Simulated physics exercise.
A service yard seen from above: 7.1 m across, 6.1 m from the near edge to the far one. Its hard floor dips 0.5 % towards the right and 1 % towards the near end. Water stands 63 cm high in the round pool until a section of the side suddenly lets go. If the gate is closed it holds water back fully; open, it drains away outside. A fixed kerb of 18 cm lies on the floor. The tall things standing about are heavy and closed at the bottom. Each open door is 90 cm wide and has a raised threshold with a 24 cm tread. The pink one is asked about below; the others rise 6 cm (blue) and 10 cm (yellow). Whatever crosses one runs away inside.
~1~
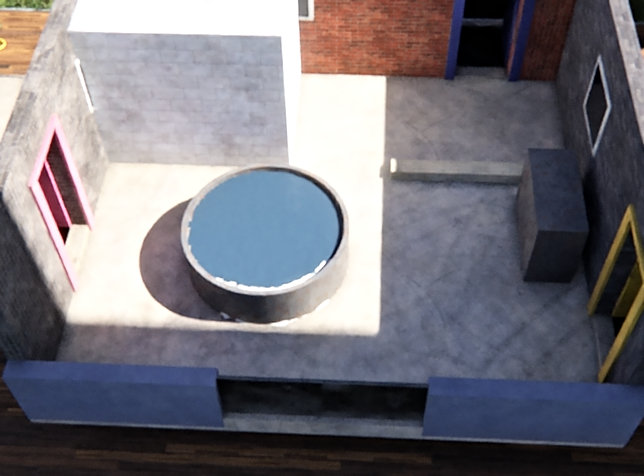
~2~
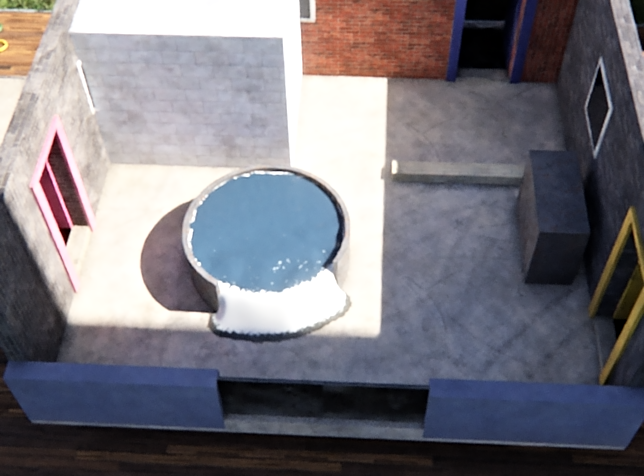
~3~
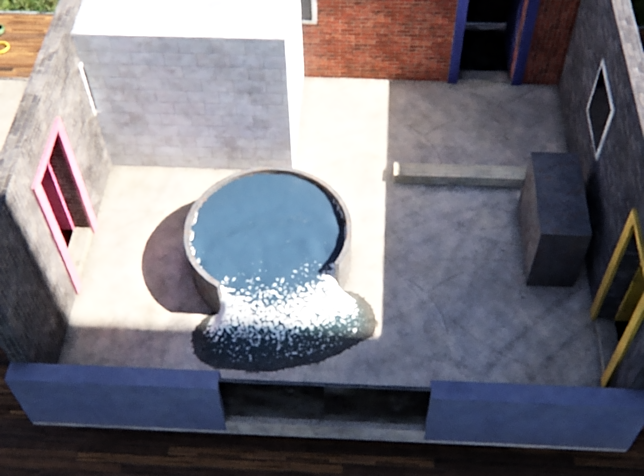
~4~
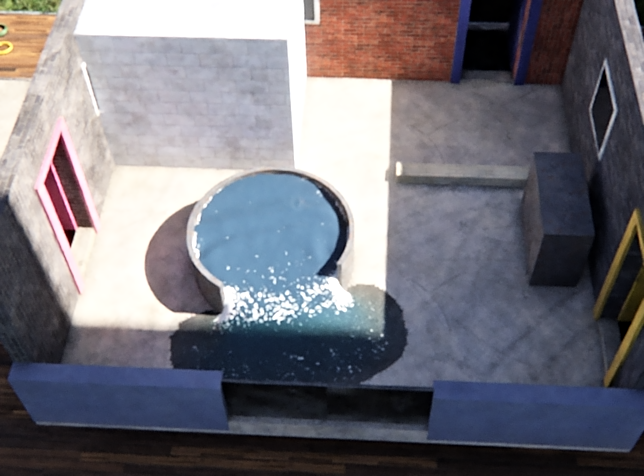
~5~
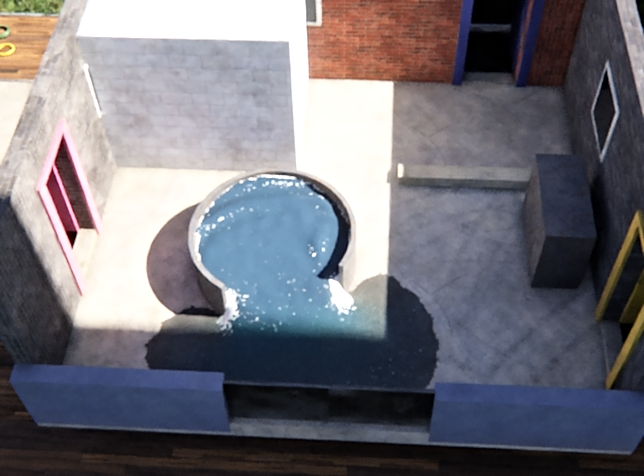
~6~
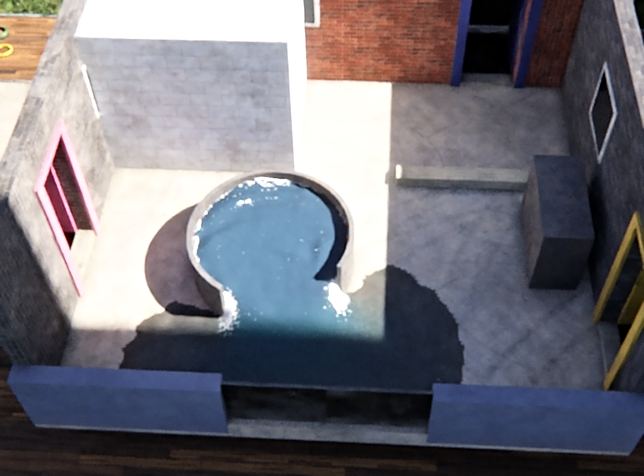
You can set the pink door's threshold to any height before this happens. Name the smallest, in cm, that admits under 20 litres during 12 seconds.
About 5.5 cm.
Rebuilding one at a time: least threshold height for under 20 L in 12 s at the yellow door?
About 23 cm at yellow.
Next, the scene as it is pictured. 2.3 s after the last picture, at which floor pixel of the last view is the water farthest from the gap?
Near (574, 202).
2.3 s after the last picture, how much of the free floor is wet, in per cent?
About 45 per cent.
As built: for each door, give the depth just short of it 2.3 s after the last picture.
In cm: Pink 9, blue 0, yellow 25.
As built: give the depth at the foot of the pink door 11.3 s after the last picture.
Some 5.5 cm.
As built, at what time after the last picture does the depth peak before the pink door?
Around 2.4 s.
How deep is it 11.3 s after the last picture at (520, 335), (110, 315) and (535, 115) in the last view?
About 8, 6 and 3 cm.
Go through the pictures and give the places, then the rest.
The round pool at (266, 229) is whole and still, 63 cm deep; the pink door at (66, 212) is dry, in the first frame.
The front is at (226, 332), 0.3 m from the gap at (282, 311); 0.3 m2 of floor is wet, 63 cm left at the back, in the second frame.
Water pours out at (284, 315) and has run 0.7 m, to (367, 332); about 9 cm deep outside, 63 cm at the back, in the third frame.
The front is at a hidden place, 1.2 m from the gap at (287, 316); 3.1 m2 of floor is wet, 63 cm left at the back, in the fourth frame.
The front is at a hidden place, 1.7 m from the gap at (289, 318); 4.7 m2 of floor is wet, 59 cm left at the back, in the fifth frame.
The front is at a hidden place, 2.2 m from the gap at (287, 319); 5.5 m2 of floor is wet, 52 cm left at the back; the pink door at (72, 217), 3.1 m from the gap, is still 1.8 m from the nearest water, in the sixth frame.
Then, 0.7 s after the last picture water covers 25 % of the floor, deepest (45 cm) near (277, 409); it has not reached the pink door.
Then, 2.3 s after the last picture water covers 45 % of the floor, deepest (32 cm) near (608, 425); 9 cm at the pink door, 0 litres in over its 15 cm threshold.
Then, 11.3 s after the last picture water covers 95 % of the floor, deepest (10 cm) near (136, 402); 5 cm at the pink door, 0 litres in over its 15 cm threshold.
At the pink door as built, the water peaked near 9 cm, 2.3 s after the last picture.
Run again over the same 12 s with other heights there, 27 litres in over 5 cm, 15 litres over 6 cm. The limit of 20 litres is kept from about 5.5 cm up.
